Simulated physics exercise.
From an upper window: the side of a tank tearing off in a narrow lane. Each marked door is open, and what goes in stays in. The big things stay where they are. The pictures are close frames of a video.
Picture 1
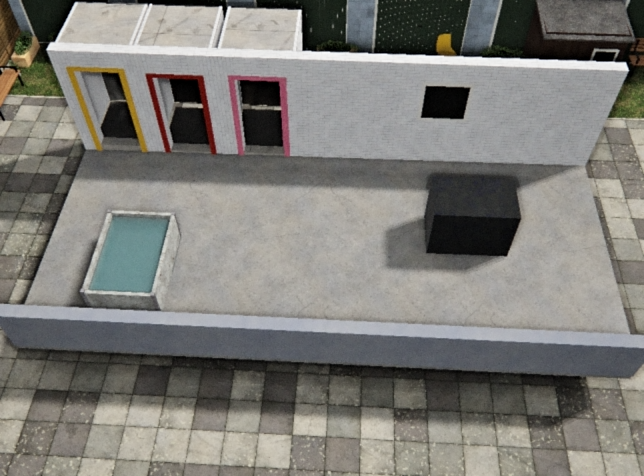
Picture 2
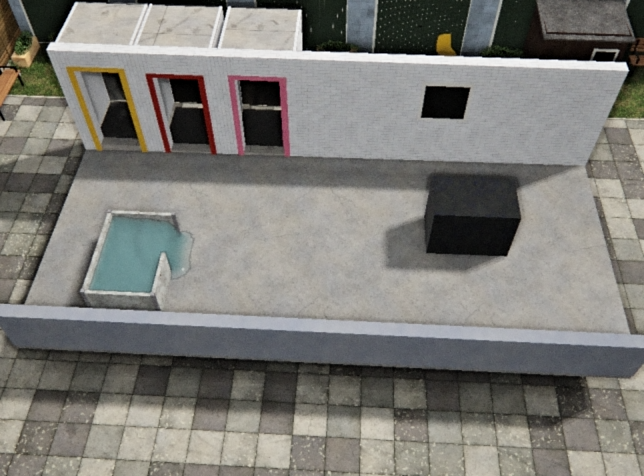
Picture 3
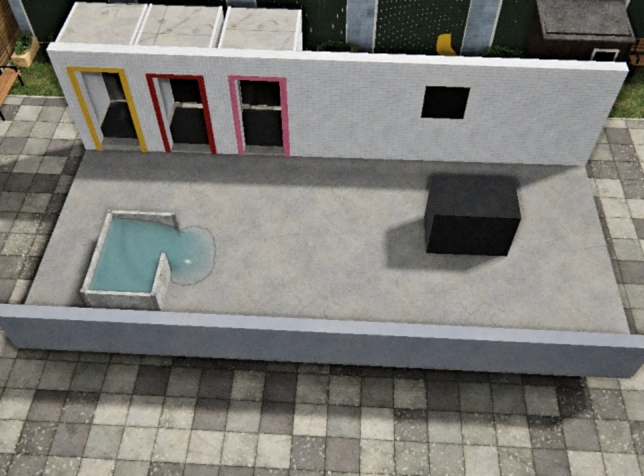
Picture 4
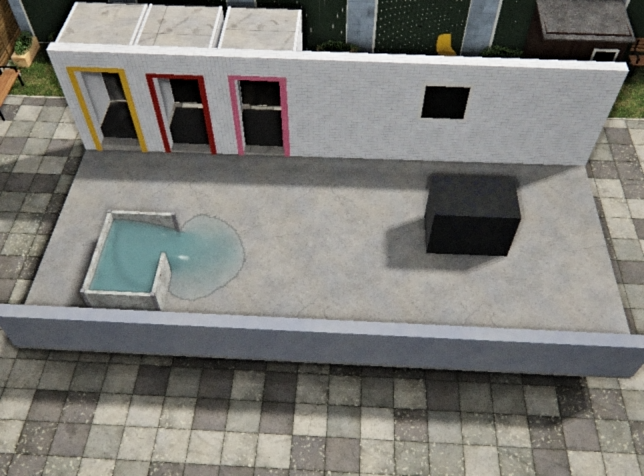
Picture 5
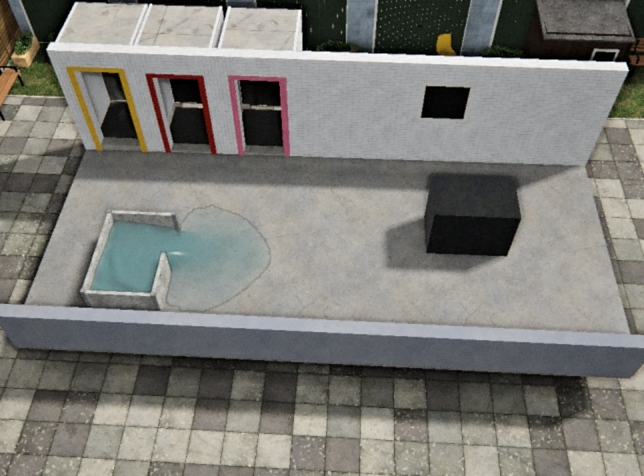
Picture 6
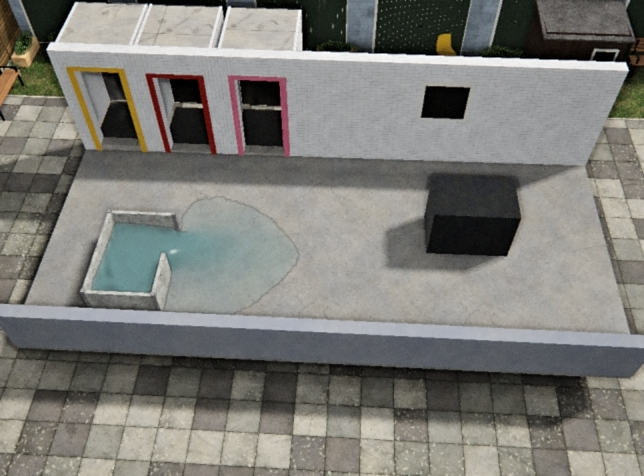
To begin with, an open tank of blue-green water stands whole and still at the left of a walled grey lane, across from a dark block. Part of the tank's right side gives way and water pours through the gap, then fans out rightward over the ground in a widening, thinning sheet.
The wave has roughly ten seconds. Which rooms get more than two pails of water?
The red door stays under that; the yellow door stays under that; the pink door stays under that.
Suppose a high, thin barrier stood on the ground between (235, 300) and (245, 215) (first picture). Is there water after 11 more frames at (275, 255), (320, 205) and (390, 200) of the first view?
In turn: Clear, clear, free of water.
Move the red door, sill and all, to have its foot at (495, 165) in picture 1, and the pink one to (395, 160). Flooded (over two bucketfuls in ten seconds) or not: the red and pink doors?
Red takes less; pink stays under.
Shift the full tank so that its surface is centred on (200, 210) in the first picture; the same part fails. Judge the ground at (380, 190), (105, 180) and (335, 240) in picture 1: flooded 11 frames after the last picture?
In turn: Wet, not flooded, under water.
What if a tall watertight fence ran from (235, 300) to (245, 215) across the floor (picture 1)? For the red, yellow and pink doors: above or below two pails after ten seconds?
Then: The red door passes that mark; the yellow door stays under; the pink door is over.
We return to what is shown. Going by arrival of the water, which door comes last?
It is the yellow one.
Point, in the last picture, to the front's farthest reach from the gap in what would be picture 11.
Around (391, 246).
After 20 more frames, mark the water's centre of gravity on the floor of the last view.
I would point to (297, 249).
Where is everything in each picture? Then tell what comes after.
The open tank at (131, 254) is whole and still, in the first frame.
The front is at (185, 235), out from the gap at (171, 250), in the second frame.
The front is at (204, 274), out from the gap at (172, 250), in the third frame.
Water pours out at (172, 251) and has run to (237, 267), in the fourth frame.
Water pours out at (172, 250) and has run to (265, 248), in the fifth frame.
The front is at (292, 249), out from the gap at (172, 250), in the sixth frame.
A moment on, water covers 25 % of the floor; the red door not reached, the yellow door not reached, the pink door not reached.
Next, water covers 40 % of the floor; the red door not reached, the yellow door not reached, the pink door wet at the sill, nothing in.
Then, water covers 55 % of the floor; the red door wet at the sill, nothing in, the yellow door not reached, the pink door under two buckets in.
Later, water covers 70 % of the floor; the red door wet at the sill, nothing in, the yellow door not reached, the pink door under two buckets in.
In the end, water covers 75 % of the floor; the red door wet at the sill, nothing in, the yellow door wet at the sill, nothing in, the pink door under two buckets in.
